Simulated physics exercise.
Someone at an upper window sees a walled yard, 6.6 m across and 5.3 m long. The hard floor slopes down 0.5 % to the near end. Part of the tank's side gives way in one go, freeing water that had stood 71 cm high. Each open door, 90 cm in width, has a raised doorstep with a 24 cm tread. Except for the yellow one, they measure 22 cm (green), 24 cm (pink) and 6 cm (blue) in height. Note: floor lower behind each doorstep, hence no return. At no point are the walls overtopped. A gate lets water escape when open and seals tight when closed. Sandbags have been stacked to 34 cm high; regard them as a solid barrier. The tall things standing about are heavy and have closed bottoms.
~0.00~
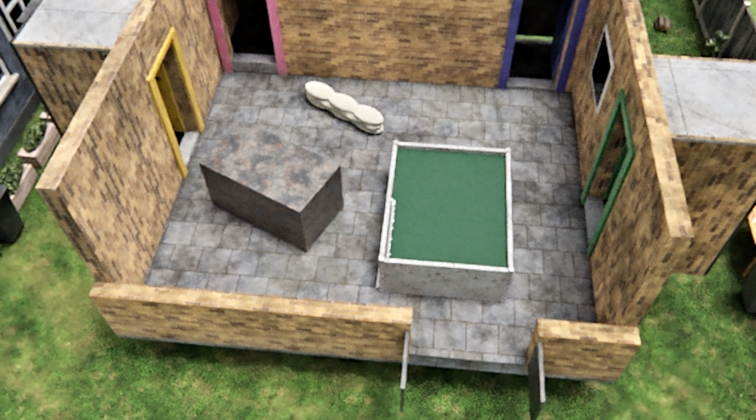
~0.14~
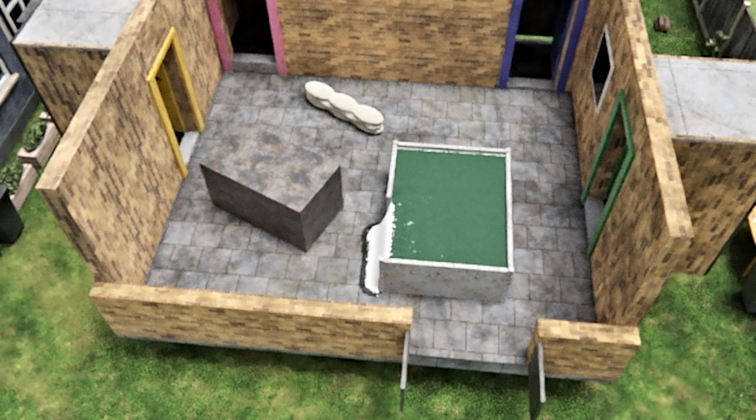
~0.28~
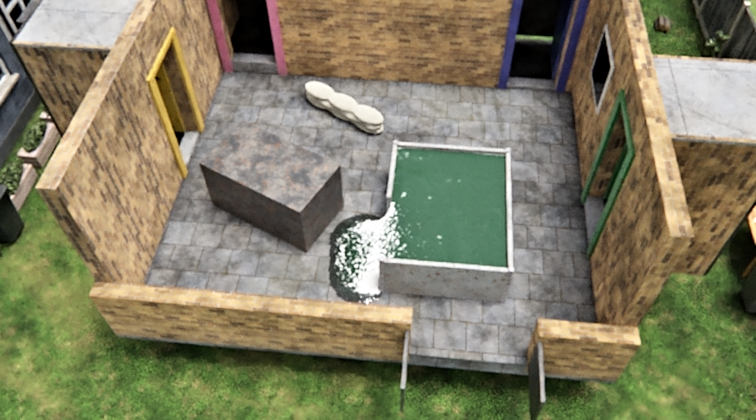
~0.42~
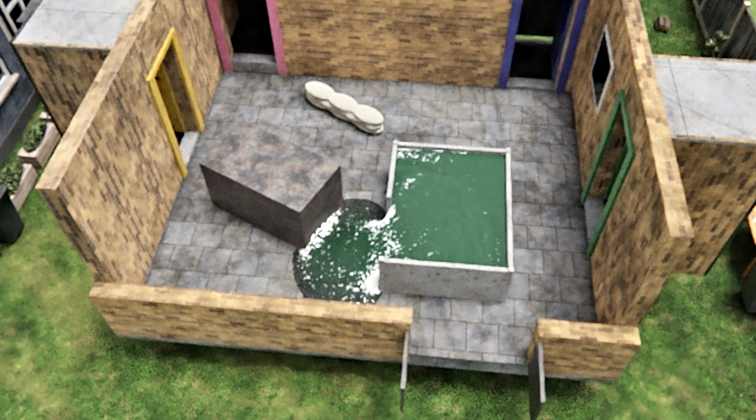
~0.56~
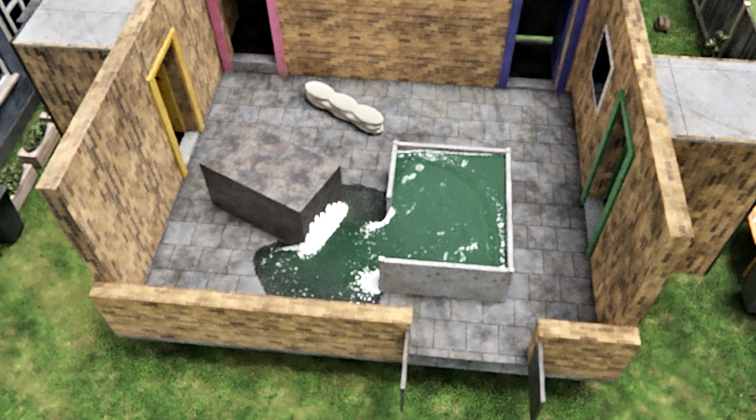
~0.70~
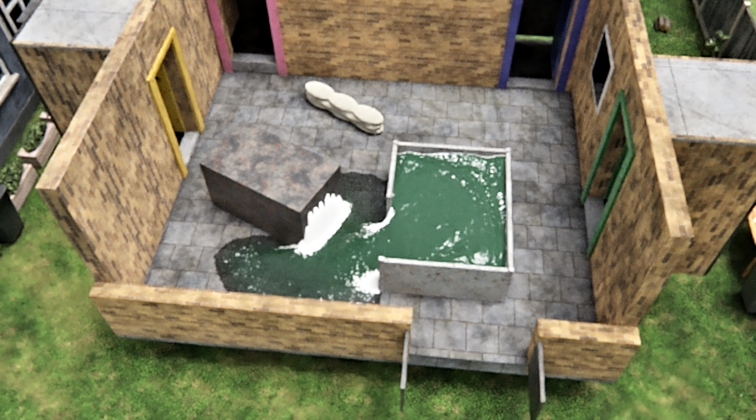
At first a white-walled tank of green water stands still in a walled yard, beside a large brown block. Then the tank's left side opens and water gushes onto the grey paving, foaming white against the block. The dark green pool widens leftward along the near wall, while the tank's surface ripples.
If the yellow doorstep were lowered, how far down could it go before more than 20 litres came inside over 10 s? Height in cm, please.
Down to about 7 cm.
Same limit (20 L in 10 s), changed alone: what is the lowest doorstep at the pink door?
For the pink door, about 20 cm.
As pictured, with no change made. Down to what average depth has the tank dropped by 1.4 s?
It averages roughly 47 centimetres.
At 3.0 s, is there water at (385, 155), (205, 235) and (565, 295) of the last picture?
Listed order - soaked through, soaked through, unwetted.
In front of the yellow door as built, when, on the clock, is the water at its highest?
Roughly 3.8 s.
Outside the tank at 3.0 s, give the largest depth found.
Max depth: About 36 cm.
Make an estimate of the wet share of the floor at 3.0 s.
Approximately 50 %.
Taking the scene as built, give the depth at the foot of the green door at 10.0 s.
Roughly 7.0 cm deep.
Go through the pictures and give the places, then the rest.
The tank at (448, 205) is whole and still, 71 cm deep; the yellow door at (178, 109) is dry, in the first frame.
The gap is at (387, 247), the front 0.4 m out at (367, 235); the back of the tank holds 71 cm, in the second frame.
The front is at (335, 239), 0.8 m from the gap at (387, 249); 0.9 m2 of floor is wet, 71 cm left at the back, in the third frame.
The front is at (299, 266), 1.3 m from the gap at (387, 250); 1.9 m2 of floor is wet, 70 cm left at the back, in the fourth frame.
The front is at (260, 259), 1.9 m from the gap at (387, 250); 2.9 m2 of floor is wet, 66 cm left at the back, in the fifth frame.
The gap is at (387, 250), the front 2.5 m out at (222, 256); the back of the tank holds 59 cm; the yellow door at (178, 109), 4.0 m from the gap, is still 2.2 m from the nearest water, in the sixth frame.
After 1.4 s water covers 25 % of the floor, deepest (64 cm) near (134, 313); it has not reached the yellow door.
After 3.0 s water covers 50 % of the floor, deepest (36 cm) near (134, 313); 8 cm at the yellow door, 0 litres in over its 5 cm doorstep.
After 10.0 s water covers 95 % of the floor, deepest (16 cm) near (345, 332); 8 cm at the yellow door, 40 litres in over its 5 cm doorstep.
At the yellow door as built, the water arrived by 2.4 s and peaked near 11 cm at 3.8 s.
With a doorstep of 6 cm, 29 litres would have come in within the 10 s; with 8 cm, 13 litres. So under 20 litres takes about 7 cm.
